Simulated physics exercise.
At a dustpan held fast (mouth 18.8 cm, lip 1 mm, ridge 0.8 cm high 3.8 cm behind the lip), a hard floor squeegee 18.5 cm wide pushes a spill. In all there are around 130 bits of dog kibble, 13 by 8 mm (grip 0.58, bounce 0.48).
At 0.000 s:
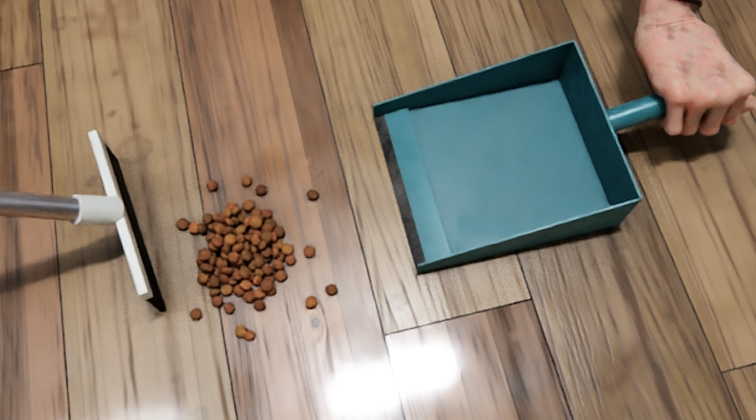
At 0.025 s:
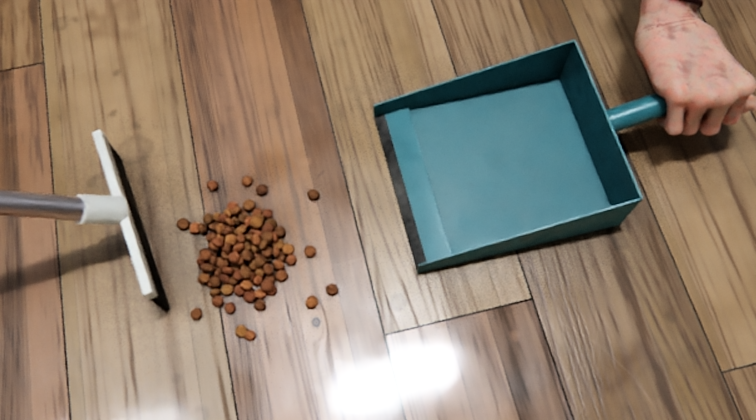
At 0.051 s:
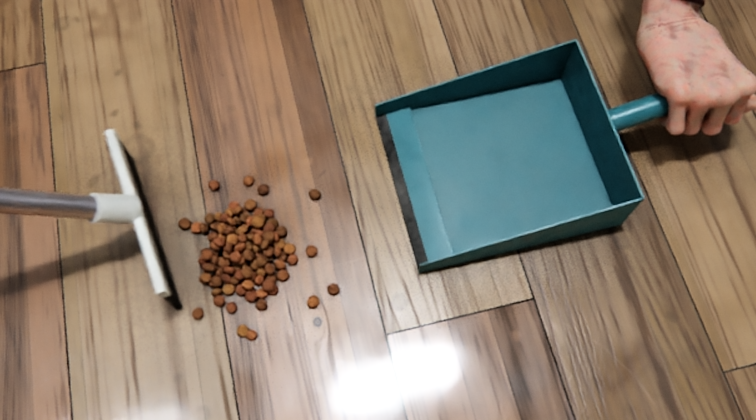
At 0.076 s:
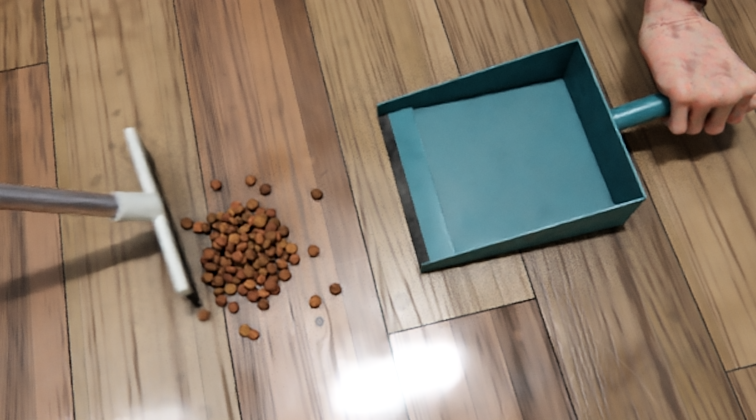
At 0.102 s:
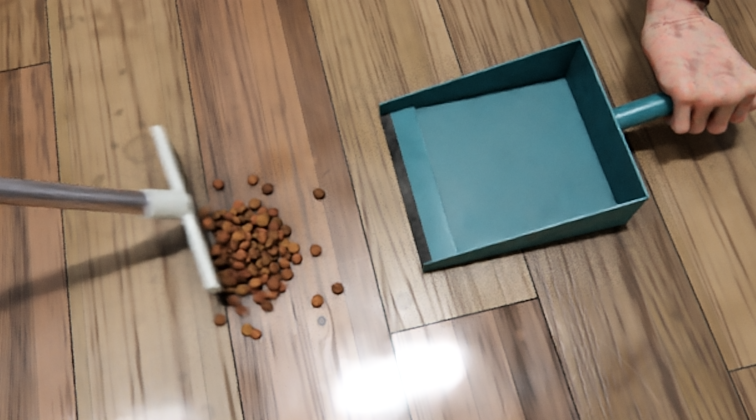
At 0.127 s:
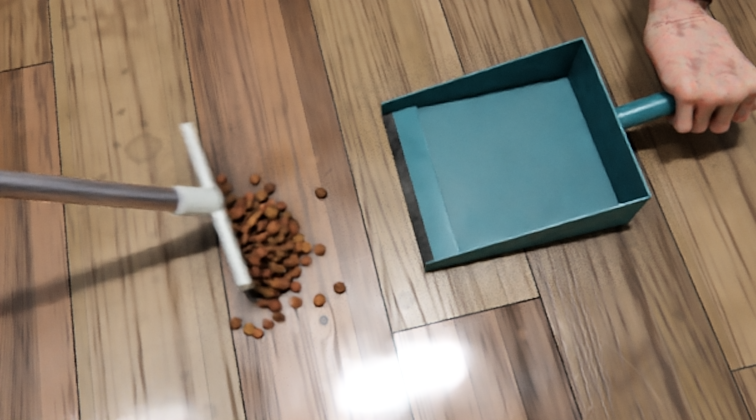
A white-headed squeegee on a grey pole slides rightward across a brown wood-plank floor, seen from above at a slant. Brown kibble lies in a loose pile between it and a teal dustpan, whose handle a hand grips at the upper right. The blade starts slowly, speeds up, meets the pile and pushes its near side rightward, bunching the pieces, while hand and dustpan stay nearly still.
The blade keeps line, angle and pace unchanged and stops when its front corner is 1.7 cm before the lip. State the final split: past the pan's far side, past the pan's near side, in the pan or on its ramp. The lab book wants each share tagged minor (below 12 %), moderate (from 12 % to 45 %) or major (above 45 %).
Tags: Far side = minor; near side = moderate; pan = major.
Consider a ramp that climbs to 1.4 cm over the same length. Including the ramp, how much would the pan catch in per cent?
45 per cent.
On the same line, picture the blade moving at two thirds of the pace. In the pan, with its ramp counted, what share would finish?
Share: About 30 %.
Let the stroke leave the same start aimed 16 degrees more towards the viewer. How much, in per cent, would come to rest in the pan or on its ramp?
Estimate: 30 % in pan or on ramp.
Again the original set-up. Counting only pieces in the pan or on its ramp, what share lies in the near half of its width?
I'd put it near 60 per cent.
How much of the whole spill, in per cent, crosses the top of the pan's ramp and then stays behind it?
Around 30 in a hundred.
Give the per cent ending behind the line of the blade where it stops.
Something like 5 per cent, roughly.
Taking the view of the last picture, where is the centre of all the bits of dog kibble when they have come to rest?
Once everything settles, the centre is around (420, 202).
After 0.21 s, middle of the blade 10 cm from the lip; 0 % over the lip, far side 0 %, near side 10 %.
After 0.27 s, middle of the blade 5 cm from the lip; 5 % over the lip, far side 0 %, near side 15 %.
After 0.47 s, middle of the blade 3 cm from the lip; 55 % over the lip, far side 0 %, near side 15 %.
By 1.1 s all is still; far side 0 %, near side 15 %, pan 55 %, in front of the lip or behind the blade 30 %.
